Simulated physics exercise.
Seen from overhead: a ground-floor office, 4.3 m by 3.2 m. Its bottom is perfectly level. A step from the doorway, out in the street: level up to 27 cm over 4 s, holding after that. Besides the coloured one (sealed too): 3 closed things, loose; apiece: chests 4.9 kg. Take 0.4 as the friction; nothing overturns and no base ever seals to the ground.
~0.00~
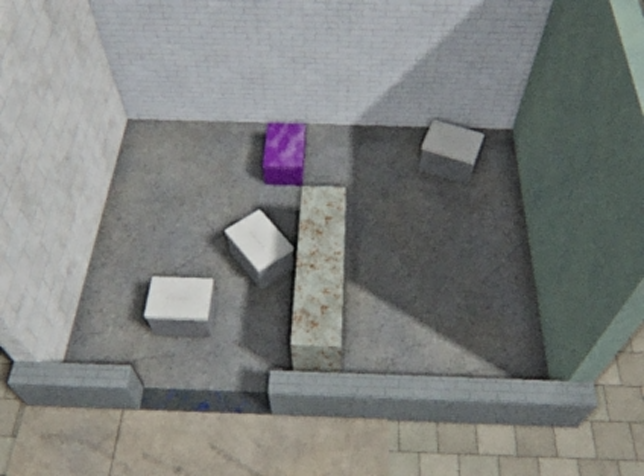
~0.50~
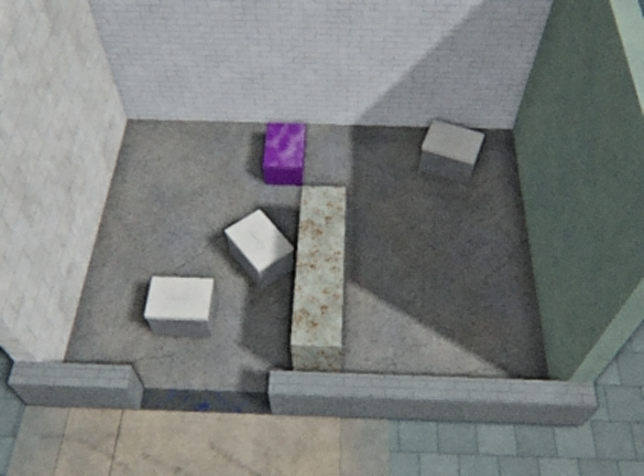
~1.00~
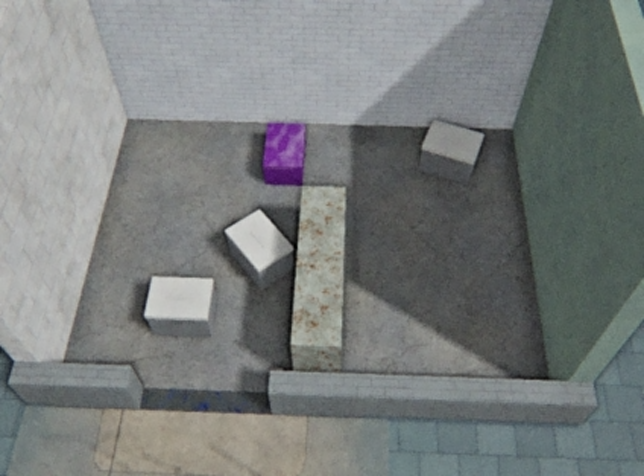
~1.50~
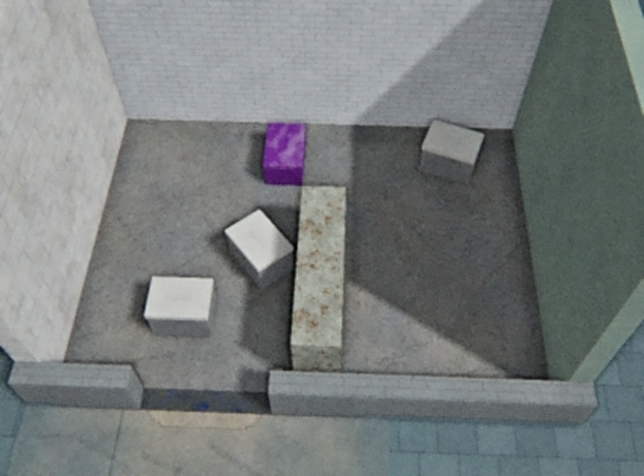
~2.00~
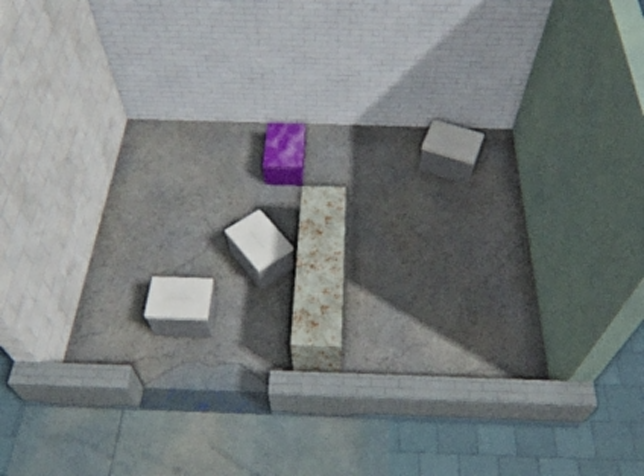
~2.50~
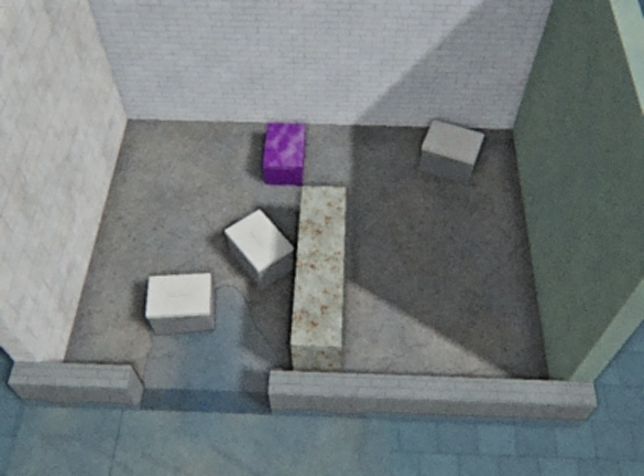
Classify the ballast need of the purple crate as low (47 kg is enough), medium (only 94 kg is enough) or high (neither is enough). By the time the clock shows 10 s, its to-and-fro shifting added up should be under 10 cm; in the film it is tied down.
Medium.
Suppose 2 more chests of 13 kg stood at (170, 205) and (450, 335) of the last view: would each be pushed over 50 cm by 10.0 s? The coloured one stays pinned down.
The first comes out above the threshold, the second below the threshold.
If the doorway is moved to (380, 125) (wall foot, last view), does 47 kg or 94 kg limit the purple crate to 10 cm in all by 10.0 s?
Outcome - the lighter pick works.
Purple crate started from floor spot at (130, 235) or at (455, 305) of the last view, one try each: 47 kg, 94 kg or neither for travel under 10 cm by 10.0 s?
In that order: Only the larger holds; either load holds.
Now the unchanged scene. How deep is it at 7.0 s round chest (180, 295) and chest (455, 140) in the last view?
Roughly 18 and 7 cm.
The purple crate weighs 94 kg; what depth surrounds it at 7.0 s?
Around 12 cm.
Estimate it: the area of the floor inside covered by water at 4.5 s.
Roughly 6.5 m2.
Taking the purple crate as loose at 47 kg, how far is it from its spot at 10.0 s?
Shift: Roughly 150 cm.
After 3.5 s the purple crate would be 0 cm from its start with 47 kg and 0 cm from its start with 94 kg; 0 cm of water round it then.
After 4.5 s the purple crate would be 0 cm from its start with 47 kg and 0 cm from its start with 94 kg; 4 cm of water round it then.
After 7.0 s the purple crate would be 1 cm from its start with 47 kg and 0 cm from its start with 94 kg; 12 cm of water round it then.
After 10.0 s the purple crate would be 160 cm from its start with 47 kg and 0 cm from its start with 94 kg; 14 cm of water round it then.
